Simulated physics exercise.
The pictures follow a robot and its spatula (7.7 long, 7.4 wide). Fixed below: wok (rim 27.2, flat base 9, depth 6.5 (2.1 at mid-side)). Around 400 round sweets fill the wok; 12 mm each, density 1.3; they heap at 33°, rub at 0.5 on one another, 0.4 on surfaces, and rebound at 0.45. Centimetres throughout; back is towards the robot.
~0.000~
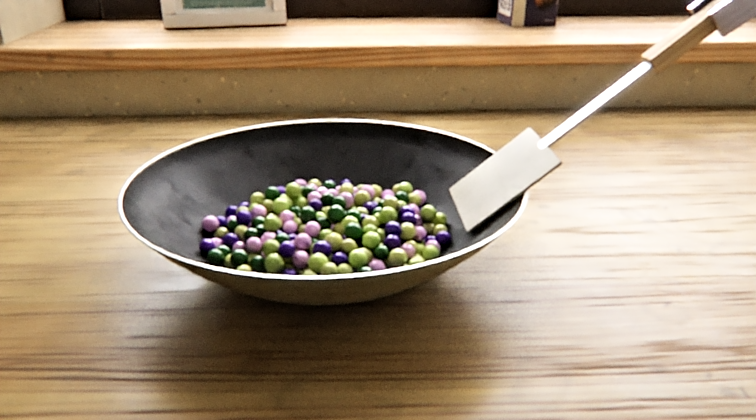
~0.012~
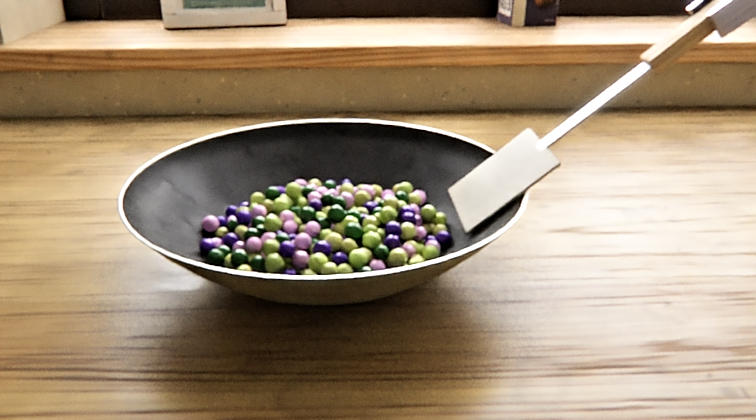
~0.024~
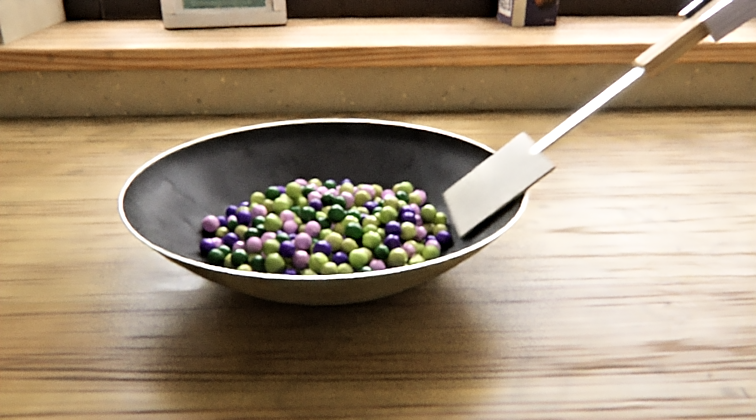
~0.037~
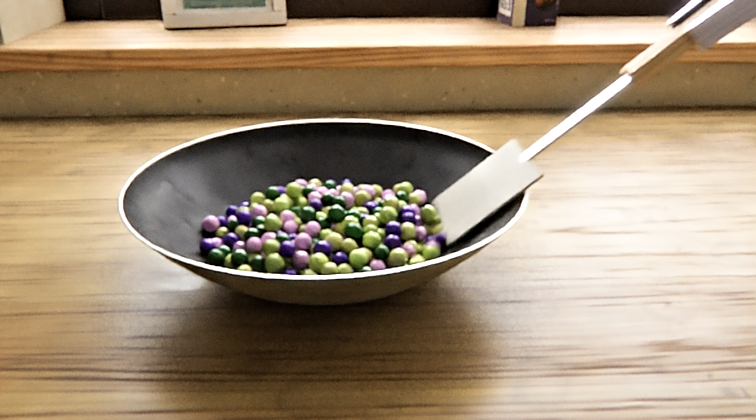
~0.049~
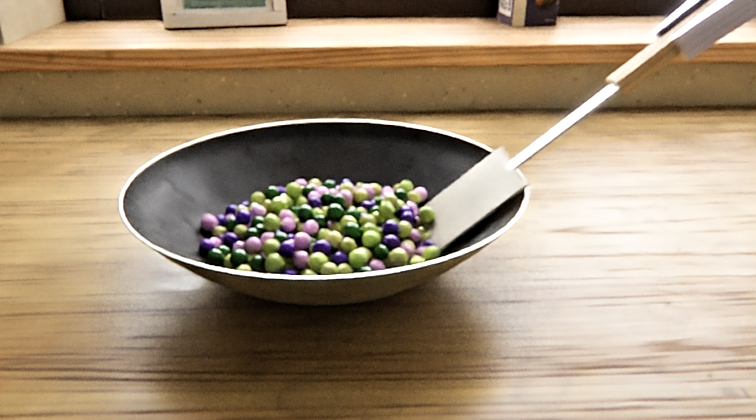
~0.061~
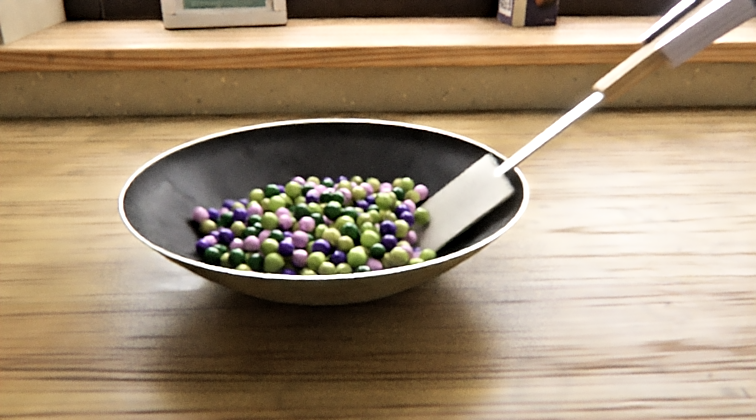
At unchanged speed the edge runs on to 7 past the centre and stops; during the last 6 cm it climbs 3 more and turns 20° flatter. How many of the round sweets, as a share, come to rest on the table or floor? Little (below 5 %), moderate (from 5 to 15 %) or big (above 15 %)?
Share on the table or floor: Moderate (from 5 to 15 %).
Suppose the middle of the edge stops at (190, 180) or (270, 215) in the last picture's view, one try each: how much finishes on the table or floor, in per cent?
Some 30 and 0 per cent.
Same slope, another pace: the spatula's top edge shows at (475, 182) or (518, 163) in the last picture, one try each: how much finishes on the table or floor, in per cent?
About 25 and 0 per cent.
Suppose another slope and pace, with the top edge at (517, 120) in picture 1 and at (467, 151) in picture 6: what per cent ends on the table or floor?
About 25 per cent.
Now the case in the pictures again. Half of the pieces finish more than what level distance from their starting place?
Some 4 cm.
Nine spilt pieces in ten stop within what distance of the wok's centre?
Roughly 30 cm.
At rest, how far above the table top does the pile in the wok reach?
Roughly 7.5 cm.
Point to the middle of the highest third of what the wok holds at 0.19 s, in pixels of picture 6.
Near (224, 201).
After 0.13 s, sloping 40°, highest piece 5 above the table; 402 in the wok.
After 0.19 s, sloping 33°, highest piece 6 above the table; 402 in the wok.
After 0.42 s, sloping 20°, highest piece 8 above the table; 372 in the wok, 18 on the table or floor, 12 on the blade or in flight.
After 1.47 s, sloping 20°, highest piece 7 above the table; 371 in the wok, 31 on the table or floor.
In the end, 371 in the wok, 31 on the table or floor. That is 8 % on the table or floor.
